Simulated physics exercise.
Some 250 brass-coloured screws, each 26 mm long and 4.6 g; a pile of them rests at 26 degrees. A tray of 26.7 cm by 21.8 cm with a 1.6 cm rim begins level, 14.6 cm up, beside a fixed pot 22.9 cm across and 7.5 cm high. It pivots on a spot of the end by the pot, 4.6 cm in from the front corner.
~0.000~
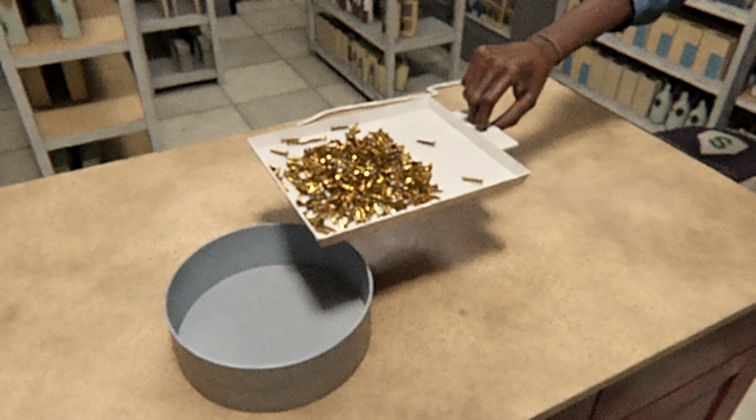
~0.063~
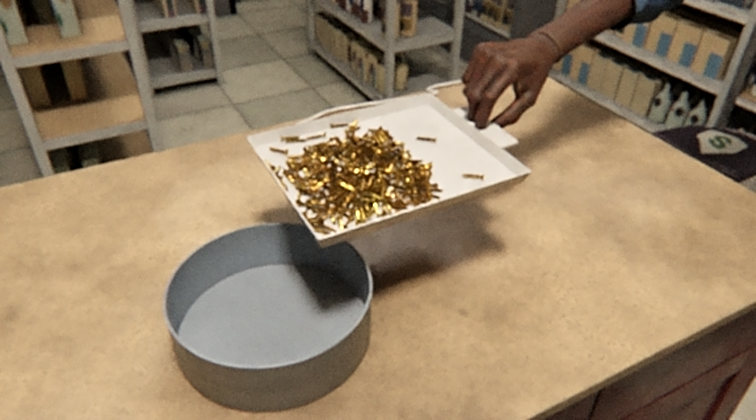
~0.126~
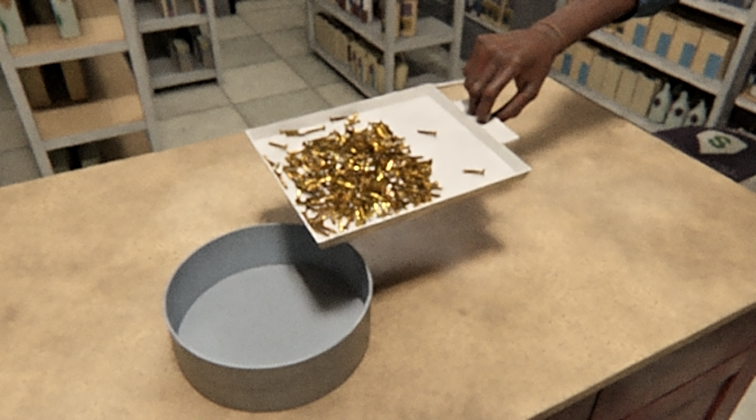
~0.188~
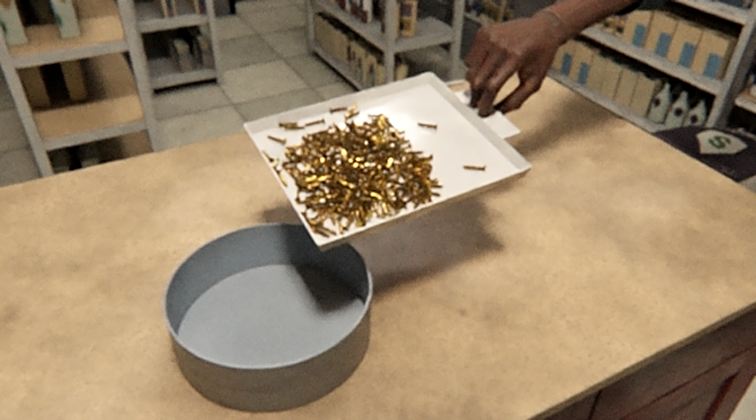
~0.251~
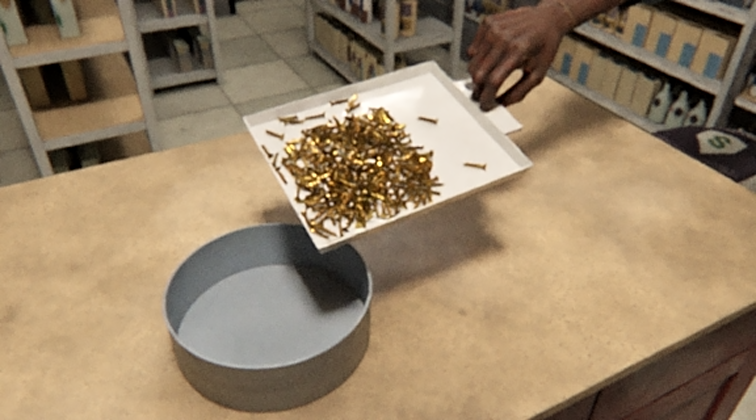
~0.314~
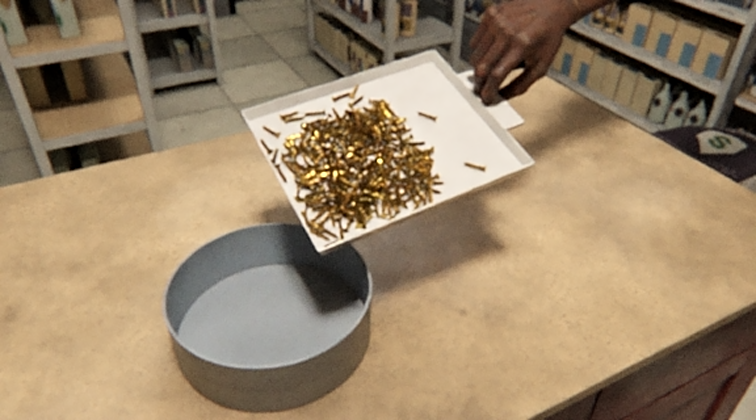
A white tray holding a heap of brass-coloured screws tilted gradually toward the round grey pot on the counter, its far side rising as a hand gripped the handle; the heap barely shifted.
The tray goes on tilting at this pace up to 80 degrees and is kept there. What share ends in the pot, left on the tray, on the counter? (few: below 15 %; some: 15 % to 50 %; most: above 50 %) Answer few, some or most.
In the pot: Most; left on the tray: Few; on the counter: Some.
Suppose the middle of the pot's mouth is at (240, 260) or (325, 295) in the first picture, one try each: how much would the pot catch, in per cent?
Some 10 and 95 per cent.
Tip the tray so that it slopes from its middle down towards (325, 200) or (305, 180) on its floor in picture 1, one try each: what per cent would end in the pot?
Some 95 and 60 per cent.
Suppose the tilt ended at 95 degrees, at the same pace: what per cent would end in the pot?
Then about 60 per cent.
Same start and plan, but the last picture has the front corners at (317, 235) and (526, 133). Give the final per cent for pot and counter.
Pot 60, counter 35.
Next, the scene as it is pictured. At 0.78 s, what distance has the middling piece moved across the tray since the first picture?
Roughly 4 cm.
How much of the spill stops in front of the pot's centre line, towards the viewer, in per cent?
Some 100 per cent.
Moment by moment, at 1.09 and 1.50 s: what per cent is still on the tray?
About 85, 5.
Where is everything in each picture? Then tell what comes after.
In the first picture, tray tilt 0 degrees, front corners at (321, 235) and (526, 171); middle of the pieces at (360, 173); pot at (270, 285).
In the second picture, tray tilt 1 degrees, front corners at (321, 235) and (525, 170); middle of the pieces at (360, 172).
In the third picture, tray tilt 4 degrees, front corners at (321, 238) and (526, 168), lowest corner left front; middle of the pieces at (359, 169).
In the fourth picture, tray tilt 8 degrees, front corners at (321, 241) and (527, 166), lowest corner left front; middle of the pieces at (359, 166).
In the fifth picture, tray tilt 12 degrees, front corners at (321, 243) and (528, 163), lowest corner left front; middle of the pieces at (359, 163).
In the sixth picture, tray tilt 17 degrees, front corners at (321, 246) and (529, 161), lowest corner left front; middle of the pieces at (360, 160); pot at (269, 285). The tray's pace is about 65 degrees a second.
After 0.78 s, tilt 47 degrees; the tray holds 100 %, the pot 0 %.
After 1.09 s, tilt 67 degrees; the tray holds 85 %, the pot 5 %.
Then, at 1.50 s, tilt 80 degrees; the tray holds 5 %, the pot 60 %.
At rest (2.6 s), pot 65 %, tray 0 %, counter 35 %.
